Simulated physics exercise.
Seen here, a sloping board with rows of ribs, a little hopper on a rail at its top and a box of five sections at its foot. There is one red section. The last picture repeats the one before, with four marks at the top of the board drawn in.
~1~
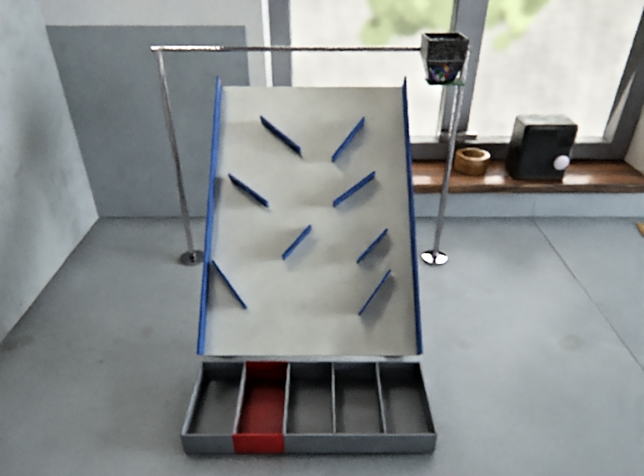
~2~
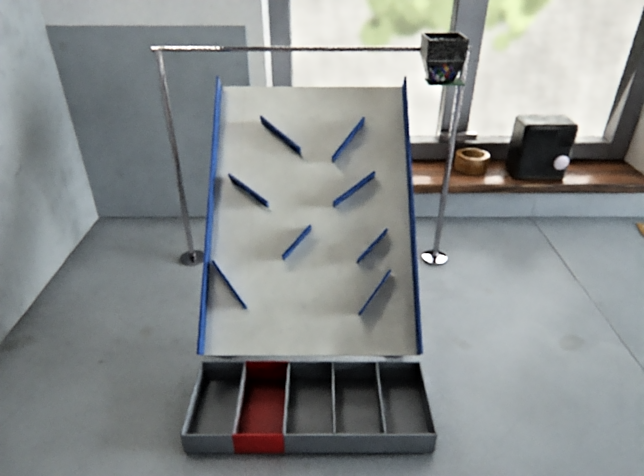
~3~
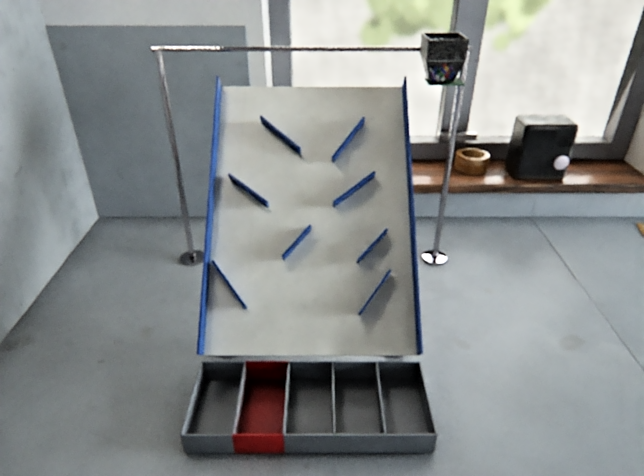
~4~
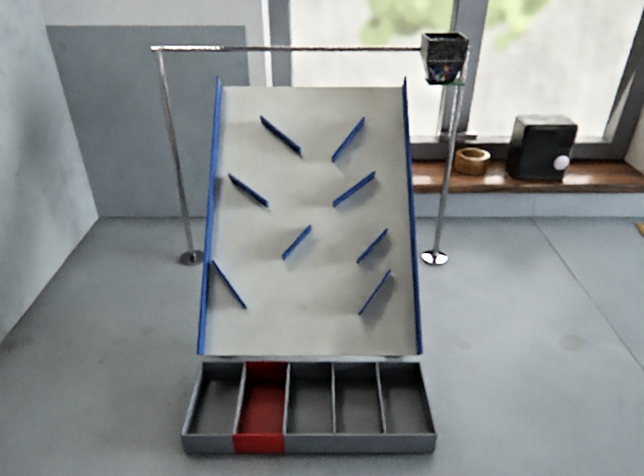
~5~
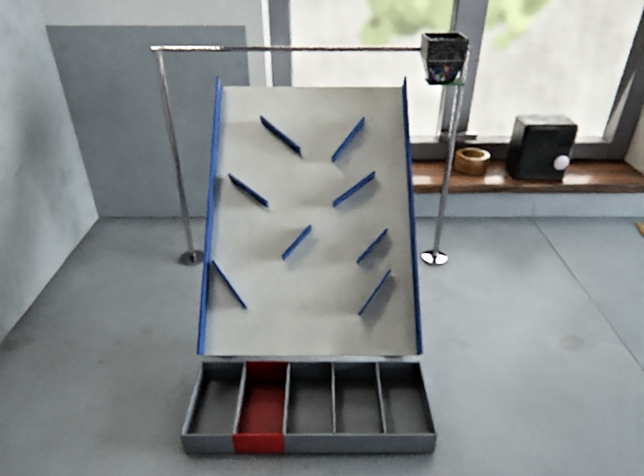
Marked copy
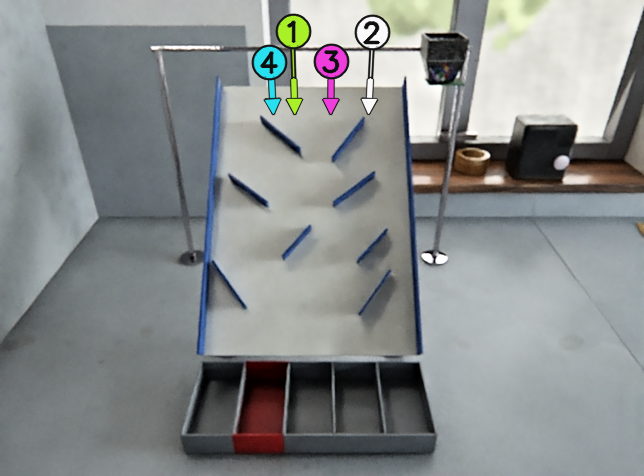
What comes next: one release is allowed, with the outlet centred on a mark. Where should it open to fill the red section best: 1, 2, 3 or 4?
The best mark is 3.
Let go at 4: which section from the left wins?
It is the third one.
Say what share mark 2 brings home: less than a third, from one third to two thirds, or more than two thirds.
It is less than a third.
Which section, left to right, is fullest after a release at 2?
The fifth.
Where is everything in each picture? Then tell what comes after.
The first frame shows hopper at (440, 72), round plastic beads, door shut.
The second frame shows ribs (260, 116) to (300, 148), (333, 157) to (364, 117), (228, 174) to (267, 202).
The third frame shows ribs (334, 202) to (375, 172), (282, 256) to (311, 225), (358, 260) to (387, 229).
The fourth frame shows ribs (212, 261) to (245, 307), (360, 313) to (391, 270).
The fifth frame shows red section at (259, 442), number 2 of 5 from the left.
On the marked copy, mark 1 meets the board at (294, 108); mark 2 meets the board at (368, 108); mark 3 meets the board at (330, 108); mark 4 meets the board at (273, 108).
If 1 is chosen, a small part in the red section, about two thirds in other sections, about a quarter outside the box.
If 2 is chosen, a small part in the red section, about half in other sections, about a third outside the box.
If 3 is chosen, about a third in the red section, about a quarter in other sections, about half outside the box.
If 4 is chosen, a small part in the red section, about half in other sections, about a third outside the box.
